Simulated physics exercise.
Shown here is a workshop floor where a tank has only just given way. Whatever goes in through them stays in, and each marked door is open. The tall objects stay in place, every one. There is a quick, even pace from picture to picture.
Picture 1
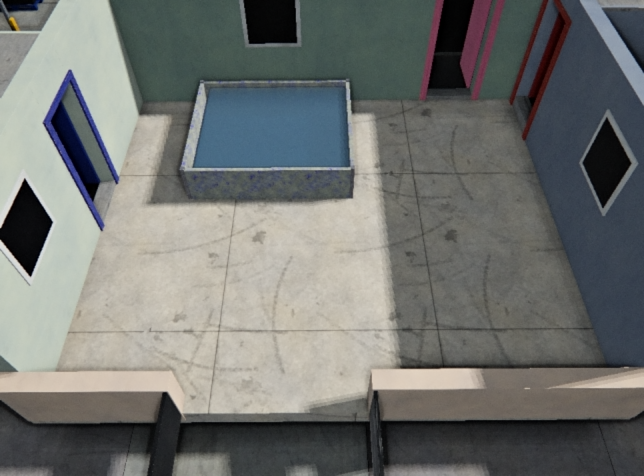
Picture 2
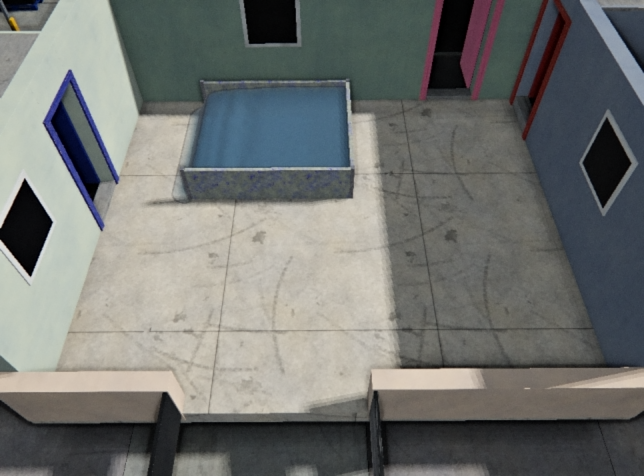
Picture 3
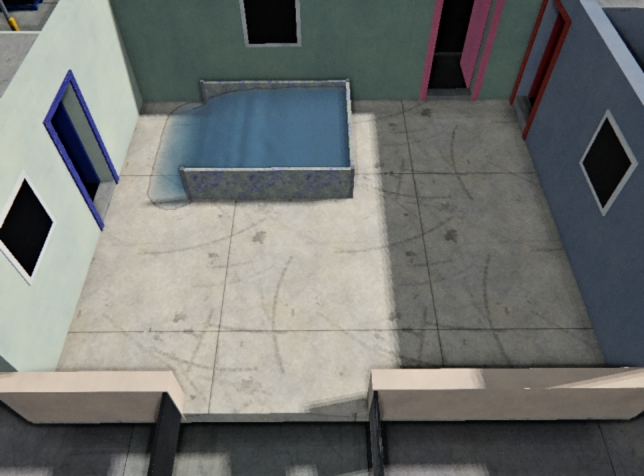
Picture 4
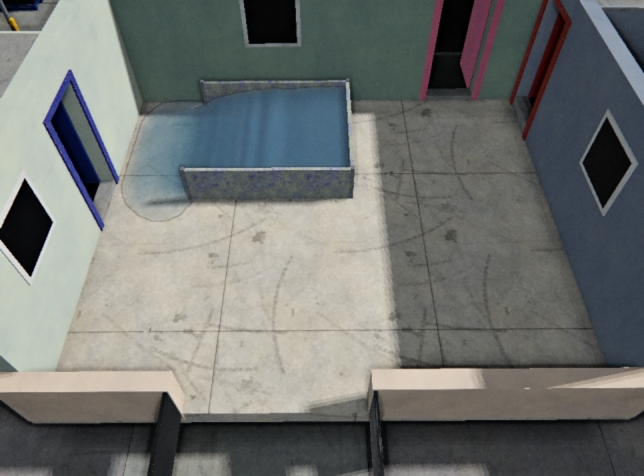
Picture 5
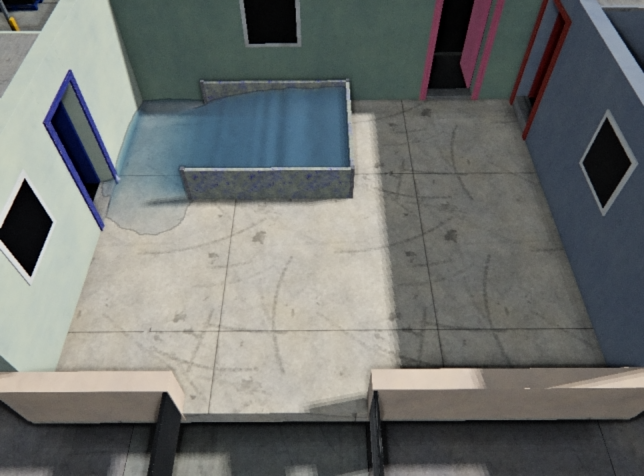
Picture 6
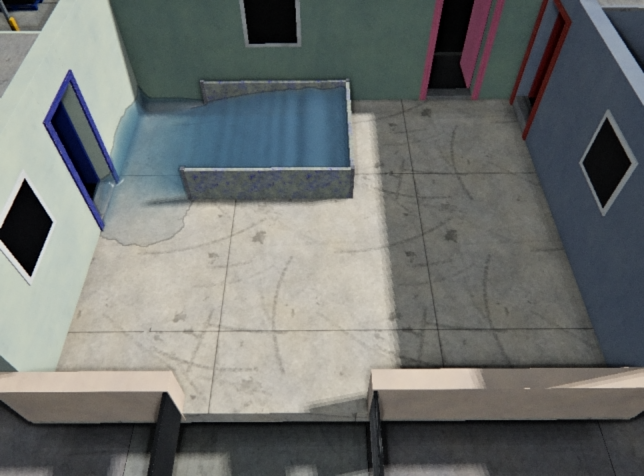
Blue water pours from the tank's open left side and spreads across the pale floor.
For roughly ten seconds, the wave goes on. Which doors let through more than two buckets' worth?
Outcome: The blue door is going to be over the line; the pink door is going to be at or under the line; the red door is going to be at or under the line.
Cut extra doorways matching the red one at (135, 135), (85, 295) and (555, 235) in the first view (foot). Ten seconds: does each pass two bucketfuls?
Taking each in turn: Runs above, then runs below, then runs below.
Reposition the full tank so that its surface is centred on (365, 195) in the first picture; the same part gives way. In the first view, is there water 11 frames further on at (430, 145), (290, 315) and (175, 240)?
So, in the order given, I'd say unaffected, unaffected, soaked through.
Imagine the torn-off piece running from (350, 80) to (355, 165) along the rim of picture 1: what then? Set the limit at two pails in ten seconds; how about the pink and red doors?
Well, pink door gets past it and red door gets past it.
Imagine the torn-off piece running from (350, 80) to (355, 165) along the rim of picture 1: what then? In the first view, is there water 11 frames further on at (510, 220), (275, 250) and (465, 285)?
One after the other: Flooded, not flooded, covered.
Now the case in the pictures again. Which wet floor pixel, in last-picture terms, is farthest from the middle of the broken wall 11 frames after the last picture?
Estimated pixel: (48, 395).
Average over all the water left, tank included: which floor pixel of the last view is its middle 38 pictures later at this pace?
Somewhere around (251, 199) in the last view.
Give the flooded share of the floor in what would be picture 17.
Some 20 per cent.
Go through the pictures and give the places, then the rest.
The first picture shows still water in the open tank at (272, 126).
In the second picture, the front is at a hidden place, out from the gap at (200, 144).
In the third picture, the front is at (192, 105), out from the gap at (200, 145).
In the fourth picture, the front is at (168, 103), out from the gap at (200, 145).
In the fifth picture, the front is at (108, 212), out from the gap at (201, 146).
In the sixth picture, the front is at (103, 229), out from the gap at (201, 146).
A moment on, water covers 15 % of the floor; the blue door over two buckets in, the pink door not reached, the red door not reached.
Next, water covers 20 % of the floor; the blue door far over two buckets in, the pink door not reached, the red door not reached.
Then, water covers 35 % of the floor; the blue door far over two buckets in, the pink door wet at the sill, nothing in, the red door not reached.
Later, water covers 70 % of the floor; the blue door far over two buckets in, the pink door wet at the sill, nothing in, the red door wet at the sill, nothing in.
In the end, water covers 95 % of the floor; the blue door far over two buckets in, the pink door wet at the sill, nothing in, the red door wet at the sill, nothing in.
